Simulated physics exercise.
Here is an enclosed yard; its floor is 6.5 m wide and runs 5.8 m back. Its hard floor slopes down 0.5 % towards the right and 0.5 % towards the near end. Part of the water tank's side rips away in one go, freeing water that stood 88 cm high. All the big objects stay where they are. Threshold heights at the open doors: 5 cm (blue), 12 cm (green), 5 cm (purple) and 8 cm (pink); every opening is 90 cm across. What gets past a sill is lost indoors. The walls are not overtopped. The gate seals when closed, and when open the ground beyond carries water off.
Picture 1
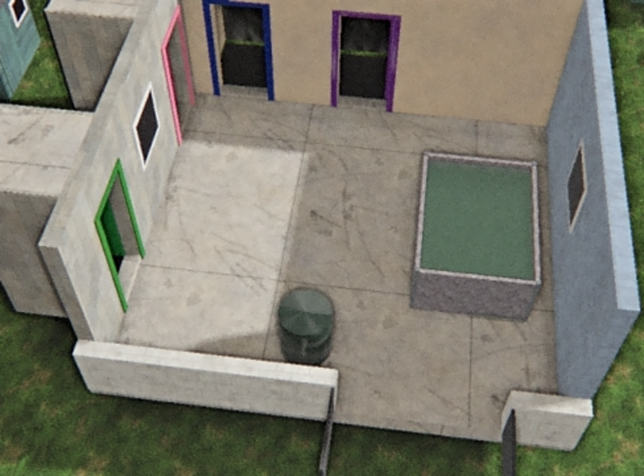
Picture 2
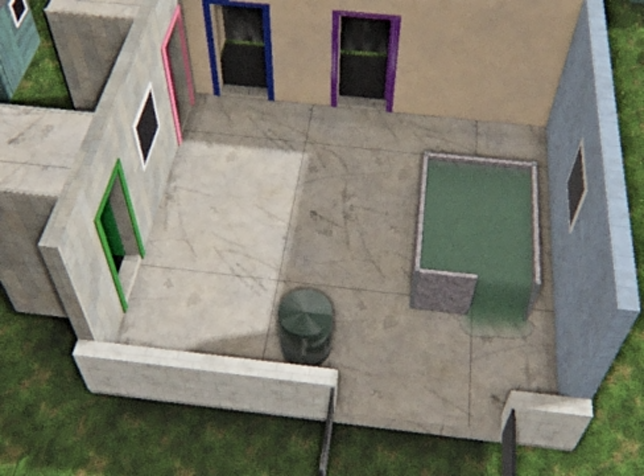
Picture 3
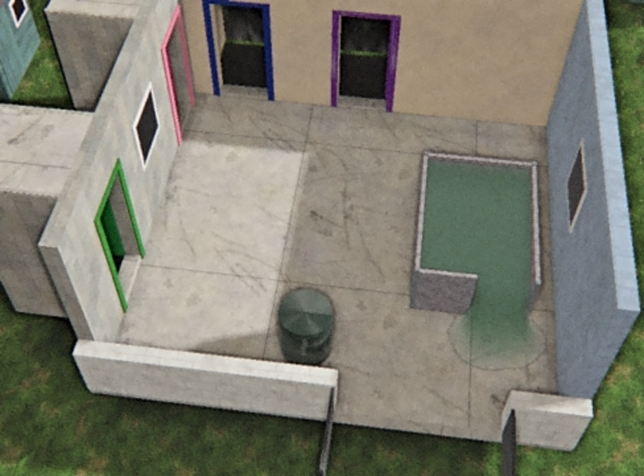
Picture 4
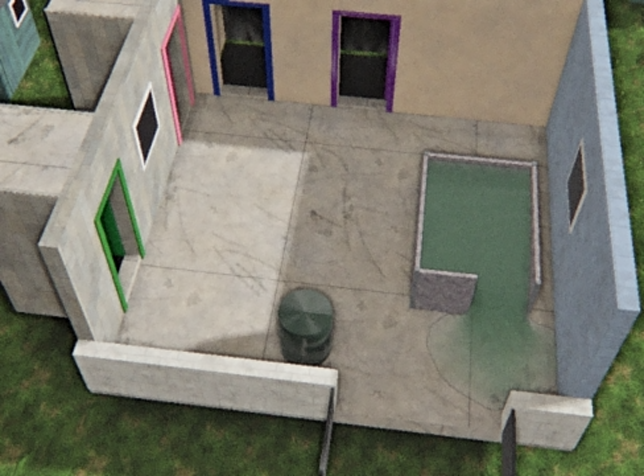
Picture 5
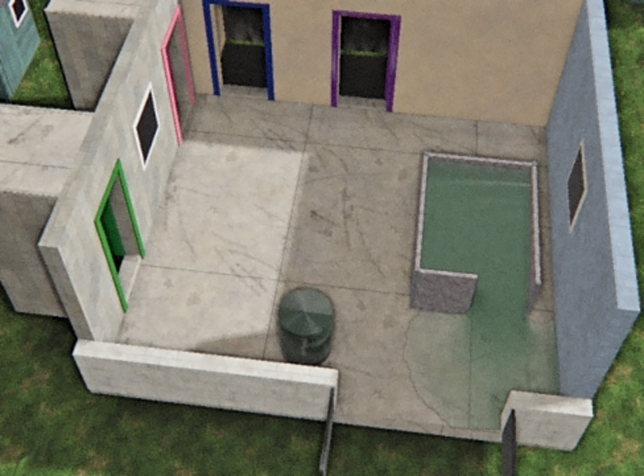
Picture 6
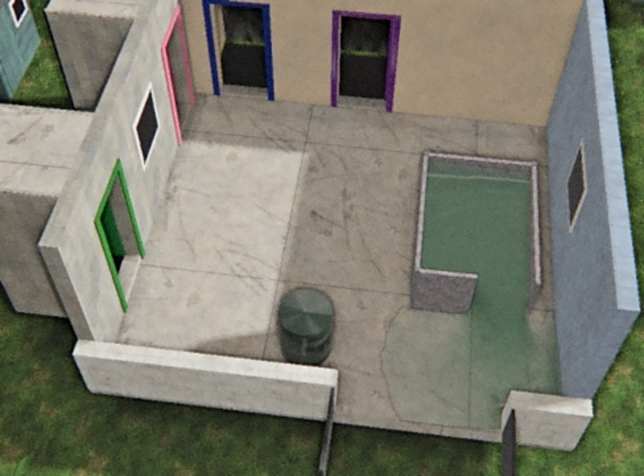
A walled concrete yard edged by grass is seen from high above, and the view stays still. A stone-sided tank of green water stands at the right near a blue-grey wall, a dark green barrel sits near the low front wall, and blue, purple, pink and green doorways line the back and left. Part of the tank's near side opens, and water pours out, spreading across the floor towards the front opening as the tank's level lowers slightly.
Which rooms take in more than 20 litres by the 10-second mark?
Within that time: At the blue door it does not reach the limit; at the green door it keeps below the limit; at the purple door it does not reach the limit; at the pink door it keeps below the limit.
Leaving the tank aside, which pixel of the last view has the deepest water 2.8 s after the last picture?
Near (535, 363).
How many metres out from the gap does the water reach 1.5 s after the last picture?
Roughly 3.8 m.
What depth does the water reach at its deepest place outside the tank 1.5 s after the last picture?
Up to some 52 cm.
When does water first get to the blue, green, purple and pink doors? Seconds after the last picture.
Blue 8.0 s, green 3.8 s, purple 5.0 s, pink not within the 10 s.
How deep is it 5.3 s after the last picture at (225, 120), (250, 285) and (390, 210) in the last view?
About 0, 1 and 0 cm.
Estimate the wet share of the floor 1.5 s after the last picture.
Near 15 per cent is wet.
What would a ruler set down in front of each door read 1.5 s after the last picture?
Depths in cm: Blue 0, green 0, purple 0, pink 0.
Then, 0.7 s after the last picture water covers 10 % of the floor and is deepest (63 cm) near (549, 422); blue door not reached, green door not reached, purple door not reached, pink door not reached.
Then, 1.5 s after the last picture water covers 15 % of the floor and is deepest (52 cm) near (549, 422); blue door not reached, green door not reached, purple door not reached, pink door not reached.
Then, 2.8 s after the last picture water covers 25 % of the floor and is deepest (32 cm) near (535, 363); blue door not reached, green door not reached, purple door not reached, pink door not reached.
Then, 5.3 s after the last picture water covers 40 % of the floor and is deepest (20 cm) near (523, 384); blue door not reached, green door 5 cm at the sill, 0 L in, purple door 2 cm at the sill, 0 L in, pink door not reached.
Then, 9.3 s after the last picture water covers 90 % of the floor and is deepest (13 cm) near (536, 420); blue door 1 cm at the sill, 0 L in, green door 3 cm at the sill, 0 L in, purple door 1 cm at the sill, 0 L in, pink door not reached.
